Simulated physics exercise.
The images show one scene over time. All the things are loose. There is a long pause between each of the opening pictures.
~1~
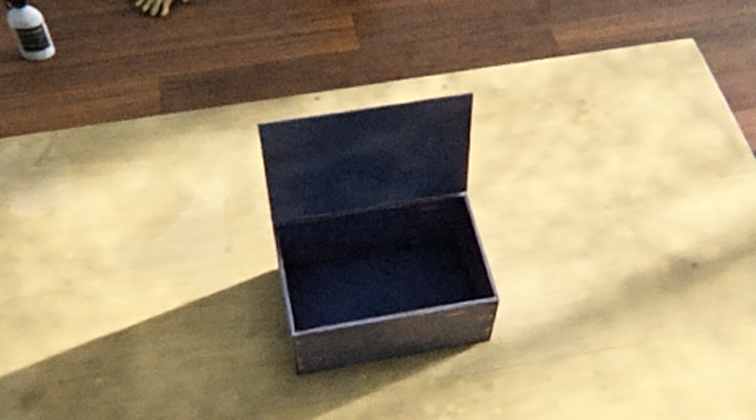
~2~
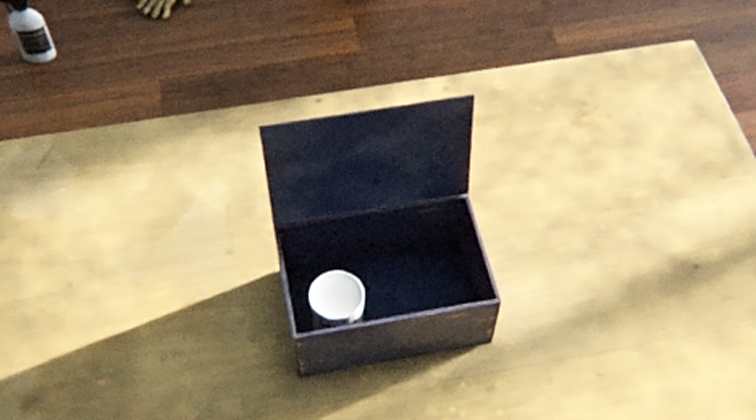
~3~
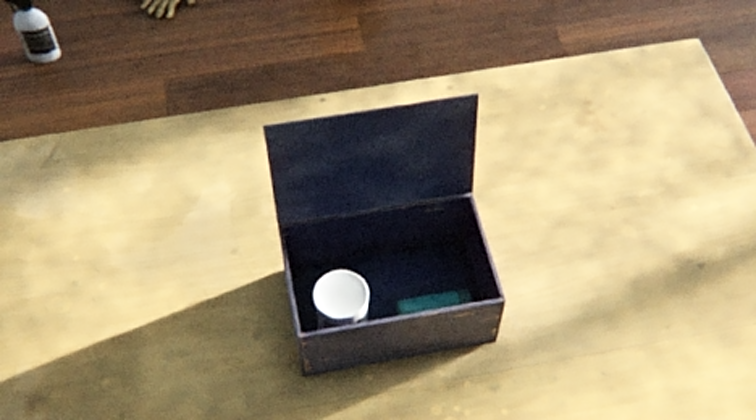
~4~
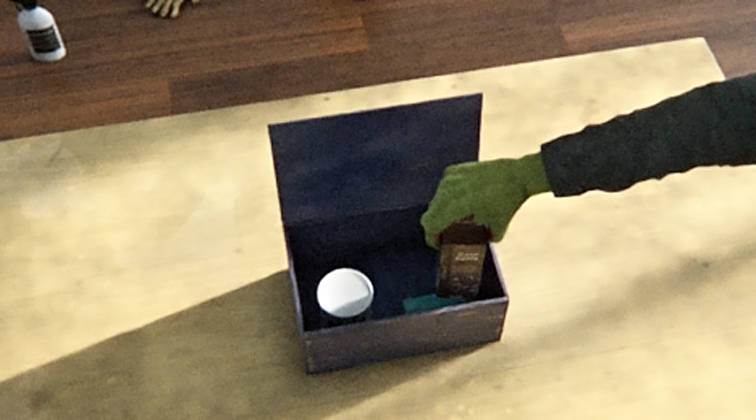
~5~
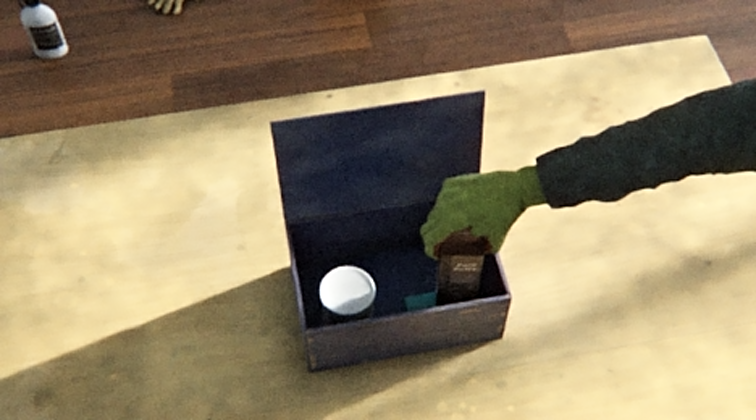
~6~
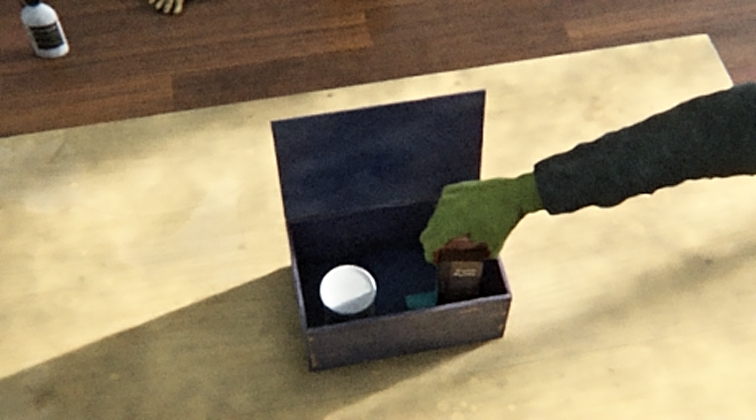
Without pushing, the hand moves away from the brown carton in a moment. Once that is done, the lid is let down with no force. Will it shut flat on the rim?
My guess: The lid never reaches the rim.
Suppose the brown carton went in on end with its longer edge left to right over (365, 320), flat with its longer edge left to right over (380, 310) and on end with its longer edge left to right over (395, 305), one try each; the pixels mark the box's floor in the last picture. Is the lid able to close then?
So: First open, second shut tight, third shut tight.
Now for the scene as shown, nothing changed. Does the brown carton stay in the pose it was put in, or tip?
As it turns out, the brown carton changes its angle.
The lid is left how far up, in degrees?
I'd put it at roughly 25°.
Then, 1.20 s past the last view, lid starting down; brown carton rocked 20° from its first pose near (460, 282).
Then, 1.80 s past the last view, lid 47° above the rim; brown carton rocked 20° from its first pose near (460, 282).
Then, 3.00 s past the last view, lid 25° above the rim; brown carton rocked 26° from its first pose near (459, 284).
Finally, lid 24° above the rim; left askew, brown carton; the other 2 still in place. Final places as the last picture's camera would see them, brown carton near (459, 283).
